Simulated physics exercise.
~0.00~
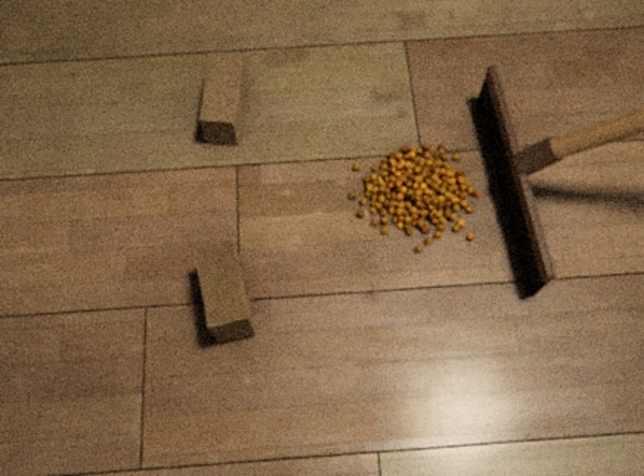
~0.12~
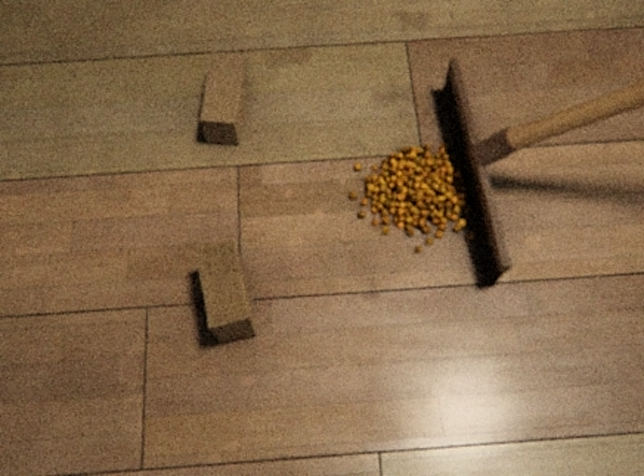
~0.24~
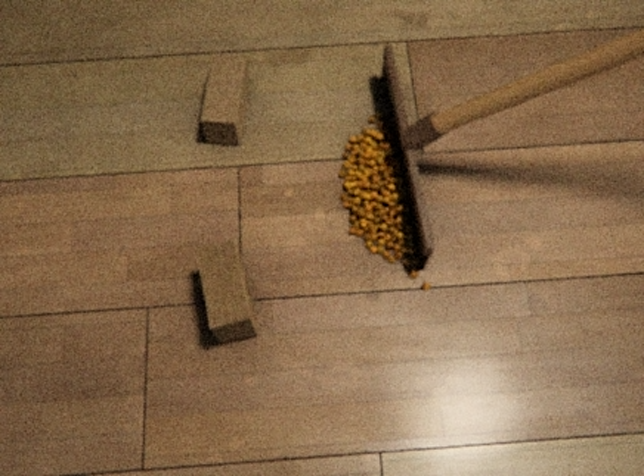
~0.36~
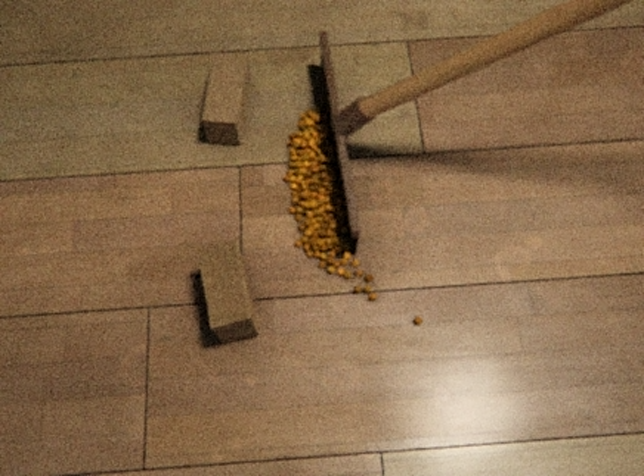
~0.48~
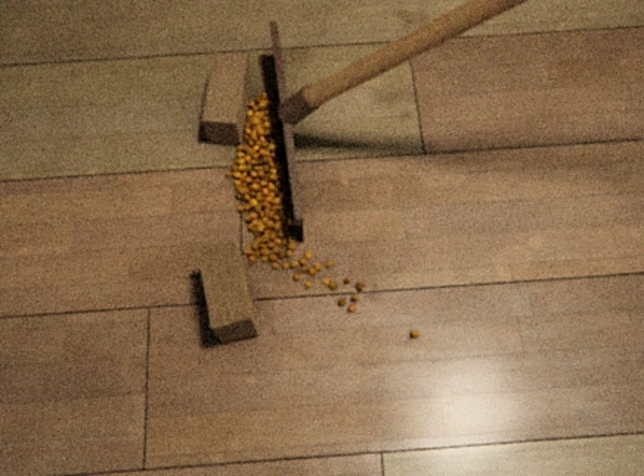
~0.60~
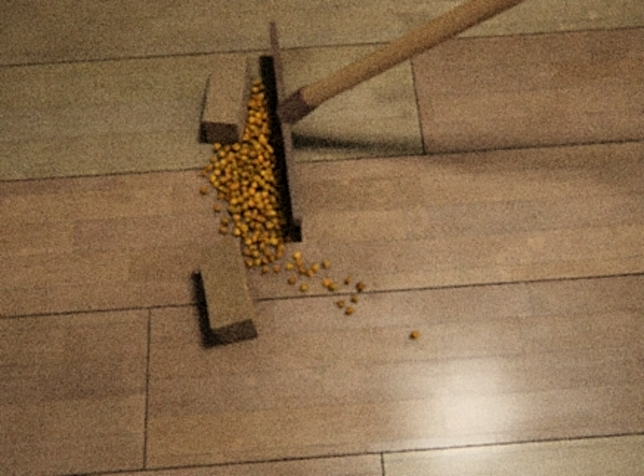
A squeegee pushes maize kernels left toward two blocks and stops, most kernels short of the gap.
